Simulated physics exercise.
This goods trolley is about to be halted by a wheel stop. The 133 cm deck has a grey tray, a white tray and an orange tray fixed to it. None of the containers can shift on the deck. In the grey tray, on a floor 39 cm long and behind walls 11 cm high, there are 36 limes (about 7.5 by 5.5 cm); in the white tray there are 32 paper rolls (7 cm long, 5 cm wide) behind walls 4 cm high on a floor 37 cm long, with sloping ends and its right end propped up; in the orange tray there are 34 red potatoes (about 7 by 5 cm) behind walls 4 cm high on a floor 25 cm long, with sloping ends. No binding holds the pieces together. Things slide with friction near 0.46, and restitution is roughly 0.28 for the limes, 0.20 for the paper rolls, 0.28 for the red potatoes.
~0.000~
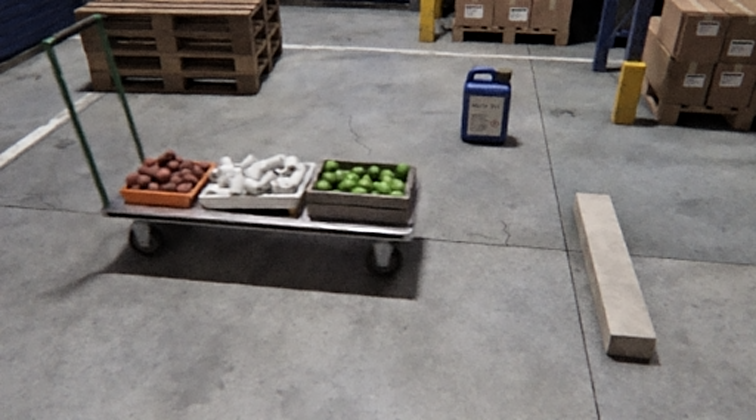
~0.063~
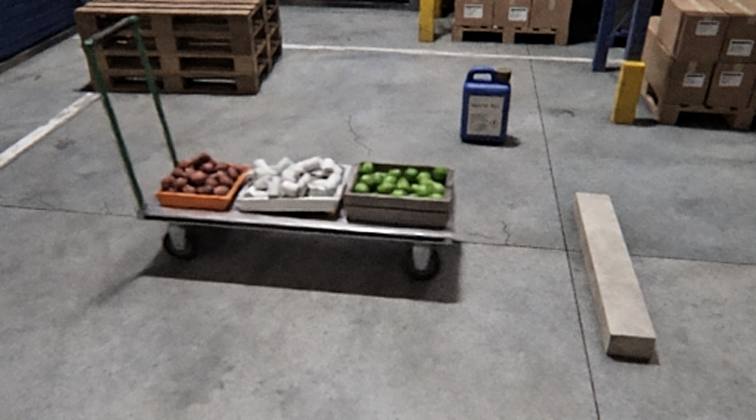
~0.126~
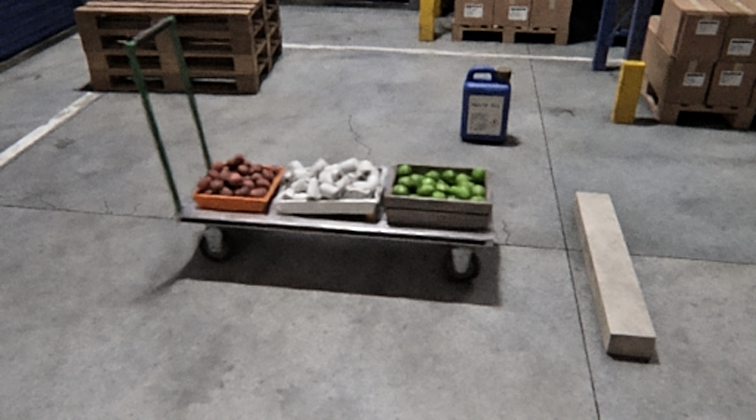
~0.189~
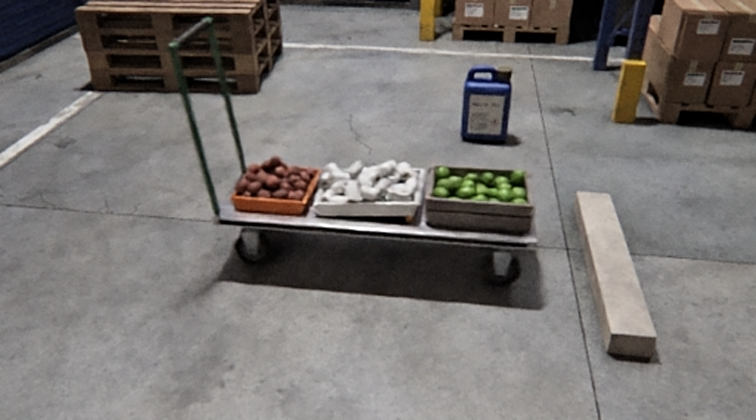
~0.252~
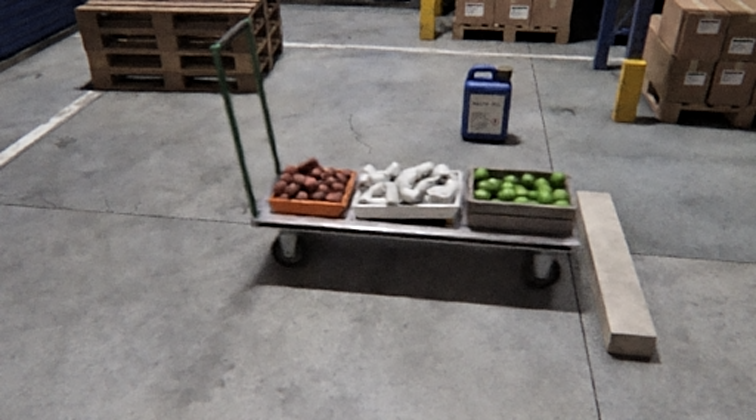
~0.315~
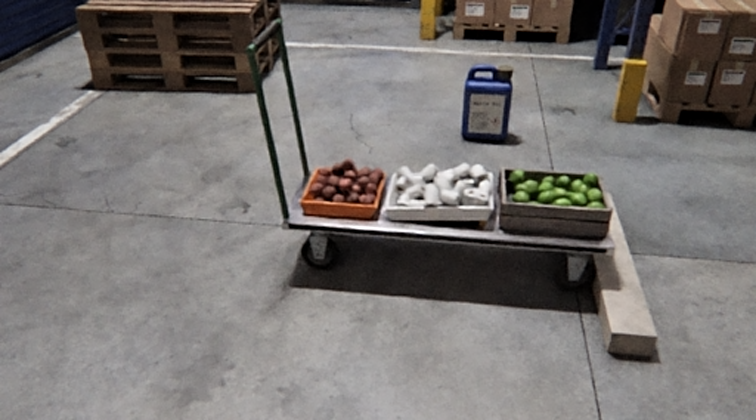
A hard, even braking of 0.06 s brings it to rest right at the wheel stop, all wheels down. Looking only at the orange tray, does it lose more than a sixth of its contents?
Yes. My guess is the losses will surpass a sixth of the load.
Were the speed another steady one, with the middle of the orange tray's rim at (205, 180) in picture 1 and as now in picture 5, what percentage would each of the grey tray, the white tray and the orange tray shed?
Result - grey tray: 0 per cent; white tray: 20 per cent; orange tray: 30 per cent.
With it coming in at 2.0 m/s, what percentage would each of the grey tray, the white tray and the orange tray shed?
In that case the grey tray sheds 0 per cent of its load, the white tray 30 per cent, and the orange tray 30 per cent.
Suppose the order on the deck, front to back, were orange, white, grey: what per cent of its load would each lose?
In that arrangement the grey tray sheds 0 per cent of its load, the white tray 50 per cent, and the orange tray 40 per cent.
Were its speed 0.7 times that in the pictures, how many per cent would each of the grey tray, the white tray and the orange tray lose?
Grey tray 0, white tray 30, orange tray 20 per cent.
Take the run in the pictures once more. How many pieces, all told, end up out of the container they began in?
Pieces: Around 25.
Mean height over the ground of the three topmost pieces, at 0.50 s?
On average they sit about 48 cm high.
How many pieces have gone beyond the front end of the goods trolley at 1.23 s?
About 1.
After 0.38 s, 0 of 36 out of the grey tray, 2 of 32 out of the white tray and 5 of 34 out of the orange tray.
After 0.50 s, 0 of 36 out of the grey tray, 10 of 32 out of the white tray and 10 of 34 out of the orange tray.
After 0.73 s, 0 of 36 out of the grey tray, 12 of 32 out of the white tray and 13 of 34 out of the orange tray.
When it is over (at 1.23 s), 0 of 36 out of the grey tray, 13 of 32 out of the white tray and 13 of 34 out of the orange tray. Asked share, 13 of 34, 38 per cent.
